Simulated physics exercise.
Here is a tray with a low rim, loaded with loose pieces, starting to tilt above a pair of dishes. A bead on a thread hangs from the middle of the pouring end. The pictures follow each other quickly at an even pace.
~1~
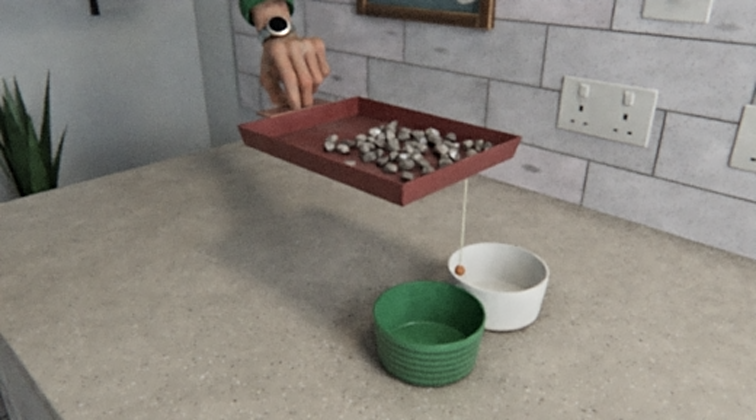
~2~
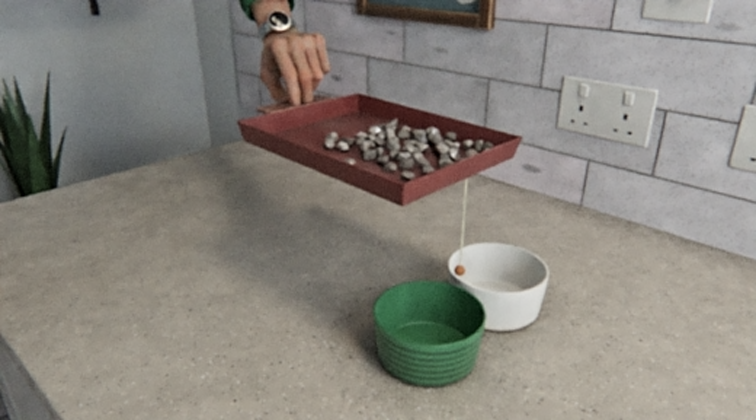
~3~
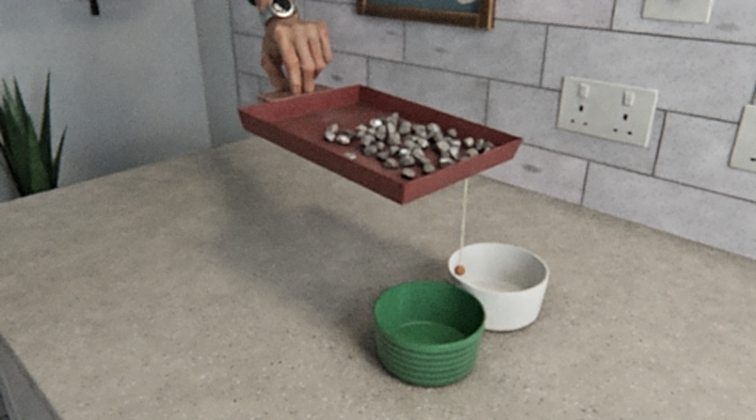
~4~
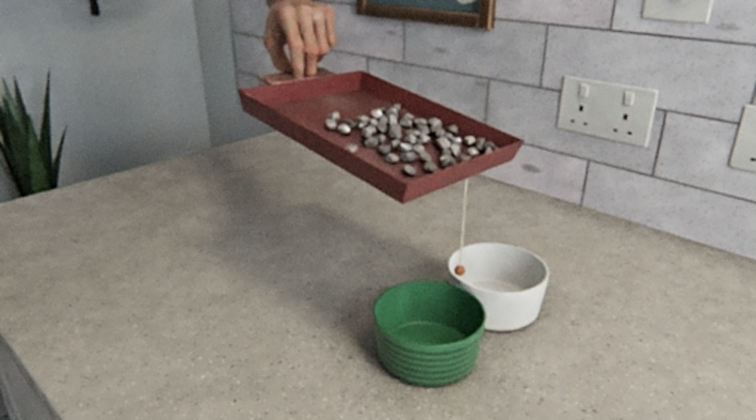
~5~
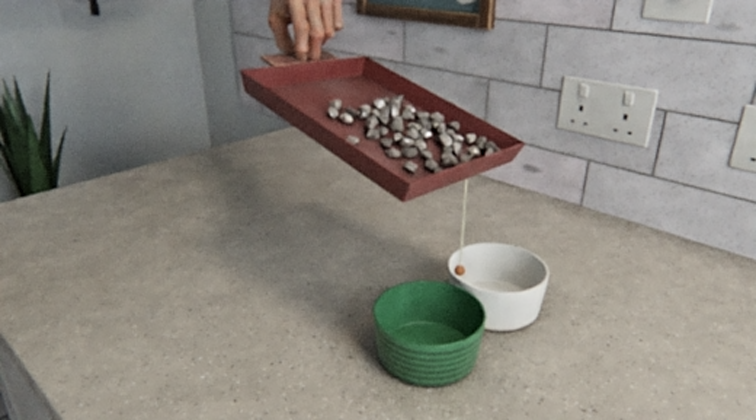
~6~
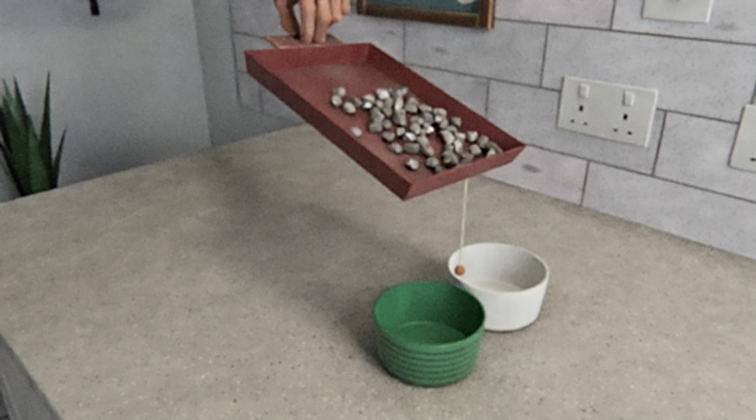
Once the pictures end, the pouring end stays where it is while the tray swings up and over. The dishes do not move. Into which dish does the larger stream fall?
The right-hand one ends fuller.
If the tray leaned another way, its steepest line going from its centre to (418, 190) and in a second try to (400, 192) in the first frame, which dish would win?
First the left dish, then the left-hand dish.
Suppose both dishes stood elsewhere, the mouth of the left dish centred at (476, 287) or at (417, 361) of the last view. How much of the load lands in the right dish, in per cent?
Roughly 20 per cent, and 50 per cent.
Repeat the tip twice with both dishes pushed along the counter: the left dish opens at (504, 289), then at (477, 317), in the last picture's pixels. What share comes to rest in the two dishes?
Near 80 % and 90 %.
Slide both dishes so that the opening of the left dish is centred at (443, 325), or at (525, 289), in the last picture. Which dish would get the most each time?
The first try: The right one. The second: Left.
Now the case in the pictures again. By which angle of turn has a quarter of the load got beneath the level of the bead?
Near 95 degrees.
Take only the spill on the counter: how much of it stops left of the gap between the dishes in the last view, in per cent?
About 0 per cent.
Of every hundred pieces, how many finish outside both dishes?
Some 40 per cent.
Just after the last frame, tray tipped steeply; every one on the tray.
A moment on, tray tipped right over; roughly half on the tray; about a tenth in the right dish; roughly a quarter outside both; roughly a quarter in the air.
Further on, tray tipped past a quarter turn; just a few in the left dish; roughly two thirds in the right dish; roughly a third outside both.
When it is over, tray tipped past a quarter turn; just a few in the left dish; roughly two thirds in the right dish; roughly a third outside both.
